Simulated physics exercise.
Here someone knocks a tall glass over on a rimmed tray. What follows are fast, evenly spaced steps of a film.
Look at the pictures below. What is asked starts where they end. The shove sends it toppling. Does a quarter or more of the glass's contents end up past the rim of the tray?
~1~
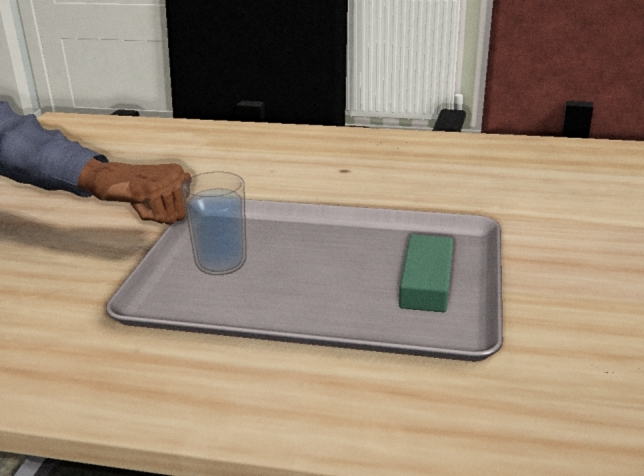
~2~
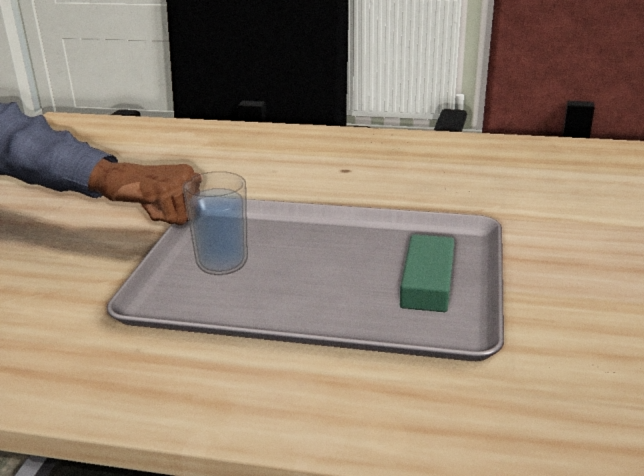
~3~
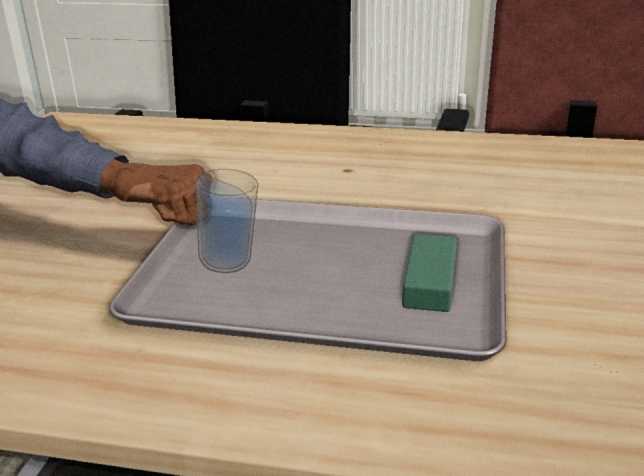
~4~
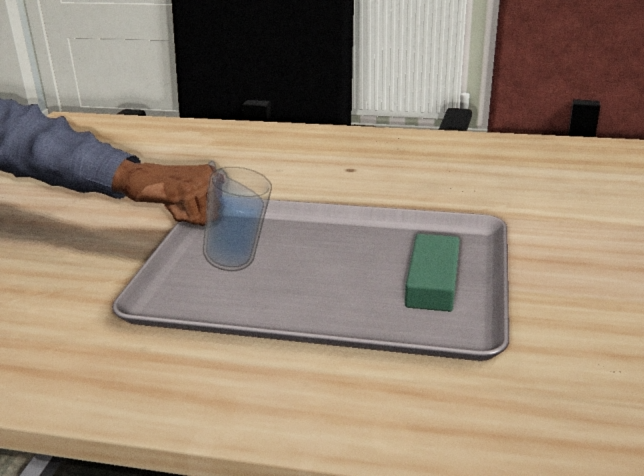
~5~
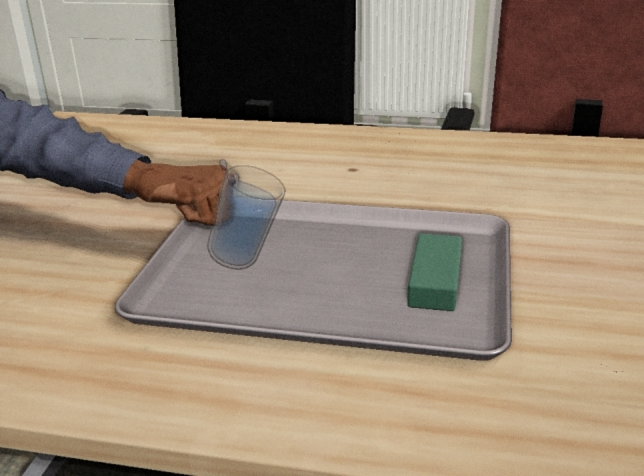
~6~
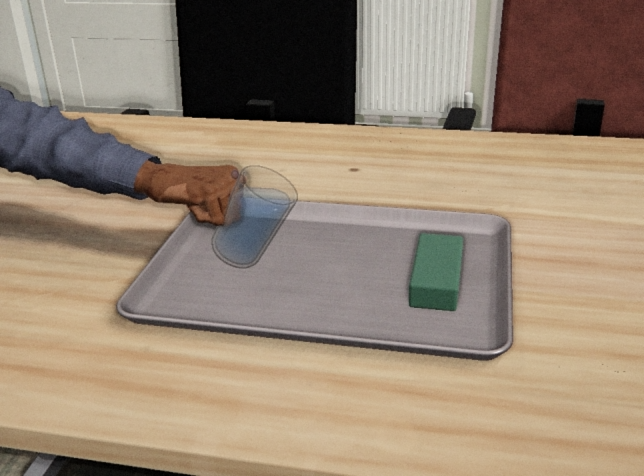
No.
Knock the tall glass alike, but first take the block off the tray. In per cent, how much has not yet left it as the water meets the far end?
45 %.
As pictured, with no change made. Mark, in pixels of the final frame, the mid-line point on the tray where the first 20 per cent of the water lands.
About (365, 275).
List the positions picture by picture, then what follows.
In the first frame, it leans 0°; its right rim is at (241, 187); the water meets the walls at (191, 196) and (242, 199); the tray's far rim is at (499, 278); a block is fixed to the tray further along.
In the second frame, it leans 0°; its right rim is at (243, 187); the water meets the walls at (192, 195) and (242, 199).
In the third frame, it leans 7°; its right rim is at (255, 189); the water meets the walls at (202, 178) and (251, 201).
In the fourth frame, it leans 14°; its right rim is at (269, 191); the water meets the walls at (215, 187) and (264, 203).
In the fifth frame, it leans 21°; its right rim is at (282, 195); the water meets the walls at (224, 198) and (277, 201).
In the sixth frame, it leans 29°; its right rim is at (295, 201); the water meets the walls at (229, 205) and (291, 200).
A moment on, the tall glass lies on its side and 90 per cent is in the glass, 8 on the tray and 2 above or beyond its rim.
Next, the tall glass lies on its side and 48 per cent is in the glass, 41 on the tray and 11 above or beyond its rim.
Then the tall glass lies on its side and 27 per cent is in the glass, 47 on the tray and 25 above or beyond its rim.
Later the tall glass lies on its side and 14 per cent is in the glass, 79 on the tray and 6 above or beyond its rim.
In the end 94 per cent is held by tray and glass, 6 is off the tray.
